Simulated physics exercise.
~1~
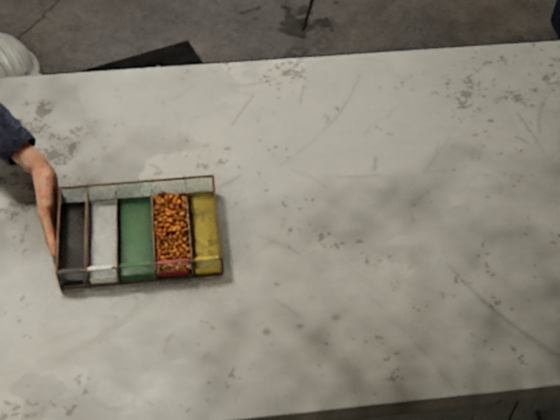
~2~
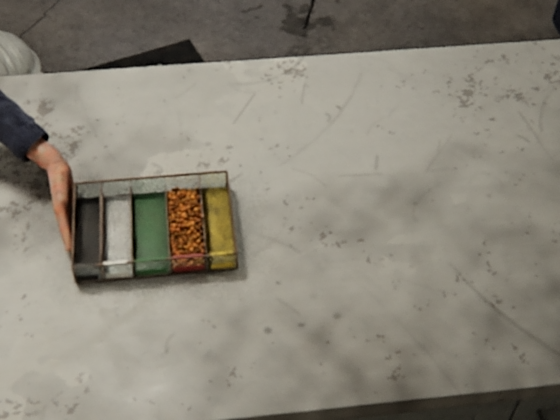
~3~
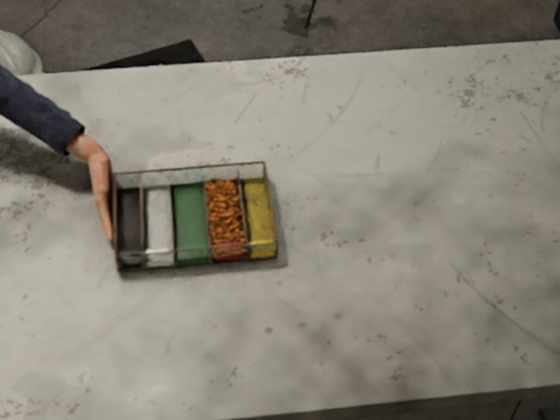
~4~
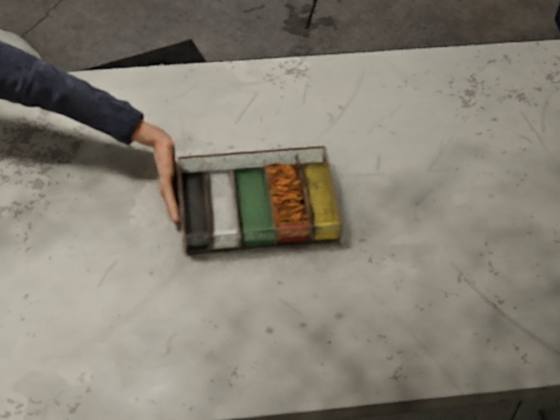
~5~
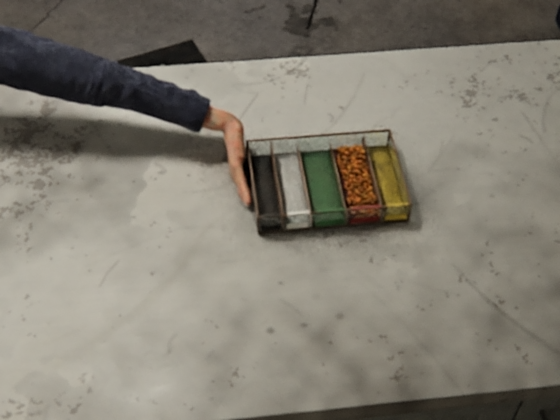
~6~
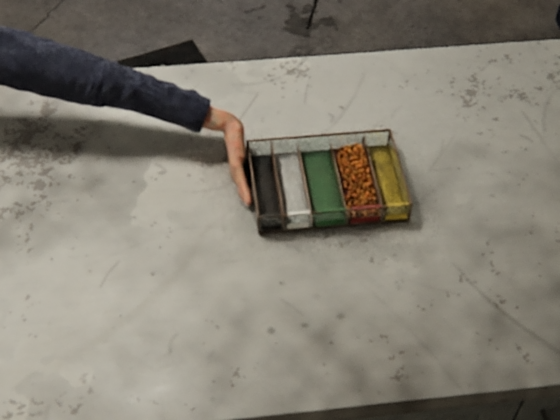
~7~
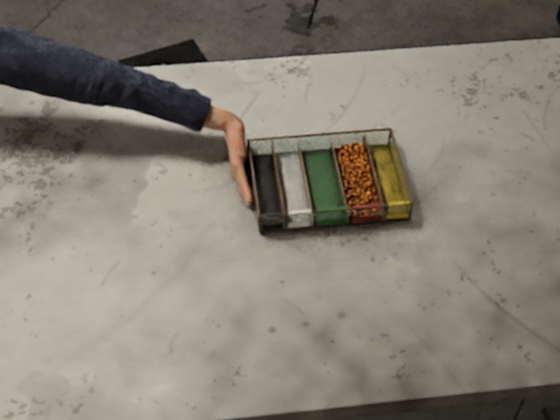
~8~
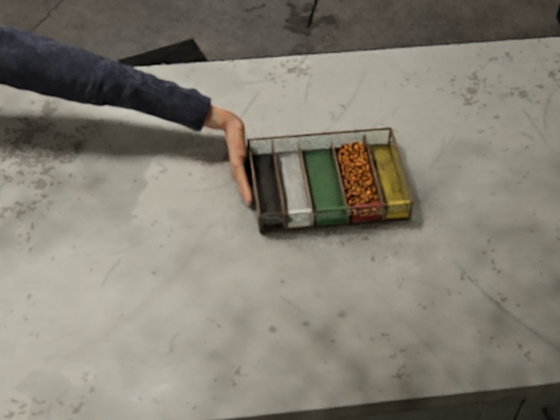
A divided tray of chickpeas slides right across the table, pushed by a hand, and stops.
